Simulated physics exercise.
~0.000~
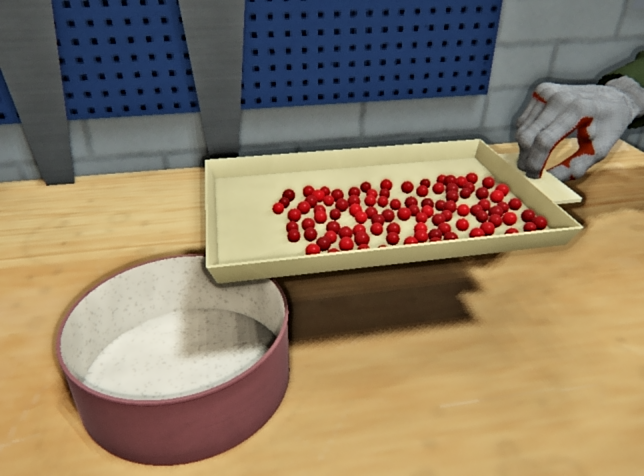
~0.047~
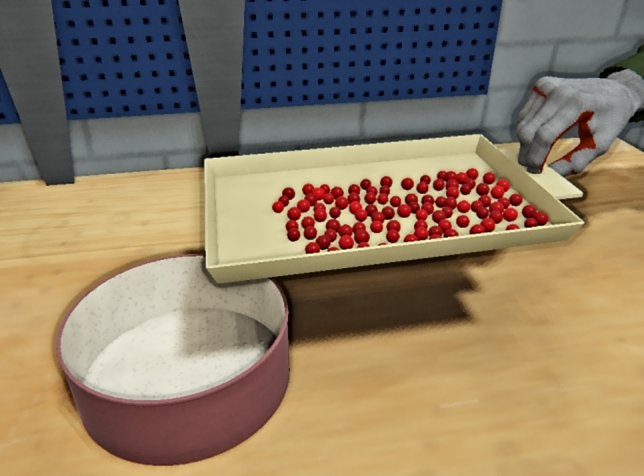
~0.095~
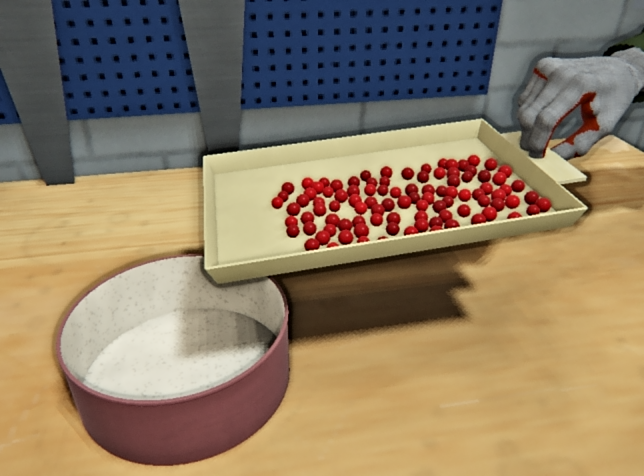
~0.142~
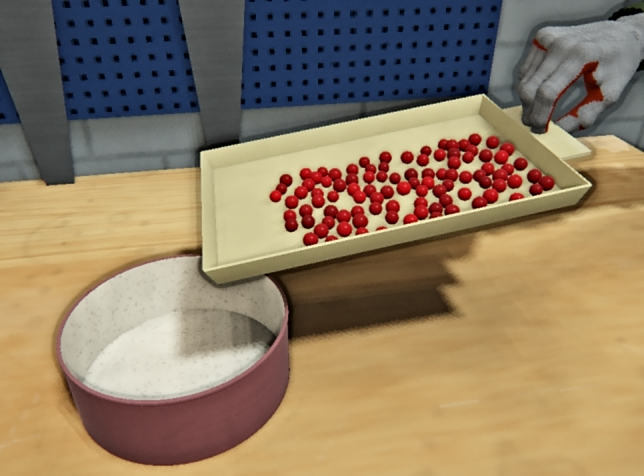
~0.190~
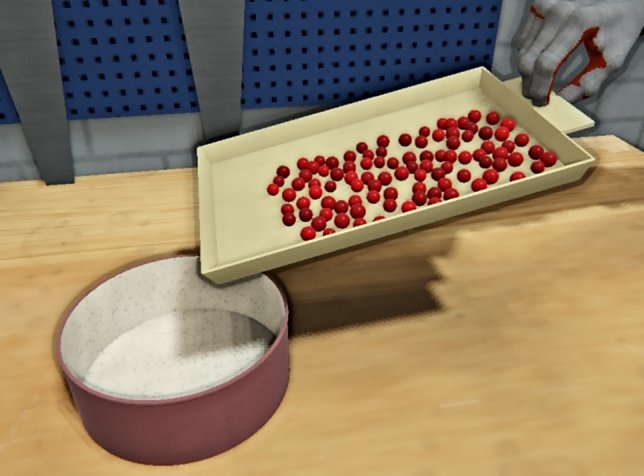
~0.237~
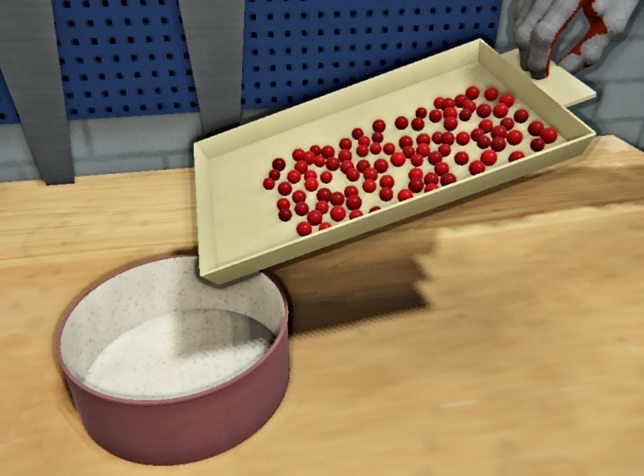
A wooden workbench stands before a pale block wall with blue pegboard panels and grey uprights, seen from slightly above by a still camera. A cream tray of small red balls rests on the rim of a round, dull-red pot with a speckled white inside at left, a grey, red-marked gloved hand at its right end. The hand raises that end, slowly then faster, slanting the tray down leftward while the balls stay spread across it.
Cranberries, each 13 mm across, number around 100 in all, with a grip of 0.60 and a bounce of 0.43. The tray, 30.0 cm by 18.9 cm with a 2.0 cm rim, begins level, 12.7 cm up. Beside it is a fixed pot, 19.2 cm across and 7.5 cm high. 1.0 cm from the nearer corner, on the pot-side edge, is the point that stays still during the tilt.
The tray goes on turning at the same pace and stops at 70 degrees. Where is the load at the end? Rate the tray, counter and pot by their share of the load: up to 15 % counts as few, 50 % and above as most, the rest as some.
Tray: Some; counter: Few; pot: Most.
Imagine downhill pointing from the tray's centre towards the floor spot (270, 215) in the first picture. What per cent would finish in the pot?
45 %.
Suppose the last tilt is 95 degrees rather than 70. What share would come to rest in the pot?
I'd put it at close to 100 per cent.
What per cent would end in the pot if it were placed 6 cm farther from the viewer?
Share in pot: Approx. 30 %.
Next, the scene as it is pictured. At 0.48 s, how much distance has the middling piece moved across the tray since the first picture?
It has moved some 6 cm from its start.
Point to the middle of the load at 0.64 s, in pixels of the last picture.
Estimated load position: Around (222, 207).
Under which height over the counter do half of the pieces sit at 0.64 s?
The halfway mark is near 18 cm.
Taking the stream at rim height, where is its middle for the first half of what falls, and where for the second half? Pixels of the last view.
Around (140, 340), then around (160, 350).
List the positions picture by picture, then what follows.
The first picture shows tray tilt 0 degrees, front corners at (216, 261) and (571, 224); middle of the pieces at (404, 214); pot at (177, 315).
The second picture shows tray tilt 1 degrees, front corners at (215, 262) and (572, 220); middle of the pieces at (404, 211).
The third picture shows tray tilt 4 degrees, front corners at (214, 262) and (575, 205), lowest corner left front; middle of the pieces at (404, 202).
The fourth picture shows tray tilt 9 degrees, front corners at (212, 264) and (579, 182), lowest corner left front; middle of the pieces at (404, 189).
The fifth picture shows tray tilt 14 degrees, front corners at (210, 265) and (582, 157), lowest corner left front; middle of the pieces at (402, 174).
The sixth picture shows tray tilt 19 degrees, front corners at (209, 267) and (582, 132), lowest corner left front; middle of the pieces at (398, 160); pot at (177, 315). The tray's pace is about 105 degrees a second.
Then, at 0.48 s, tilt 45 degrees; the tray holds 100 %, the pot 0 %.
Then, at 0.64 s, tilt 62 degrees; the tray holds 100 %, the pot 0 %.
After 0.92 s, tilt 70 degrees; the tray holds 40 %, the pot 50 %.
By 1.8 s all is still; tray 25 %, counter 5 %, pot 70 %.
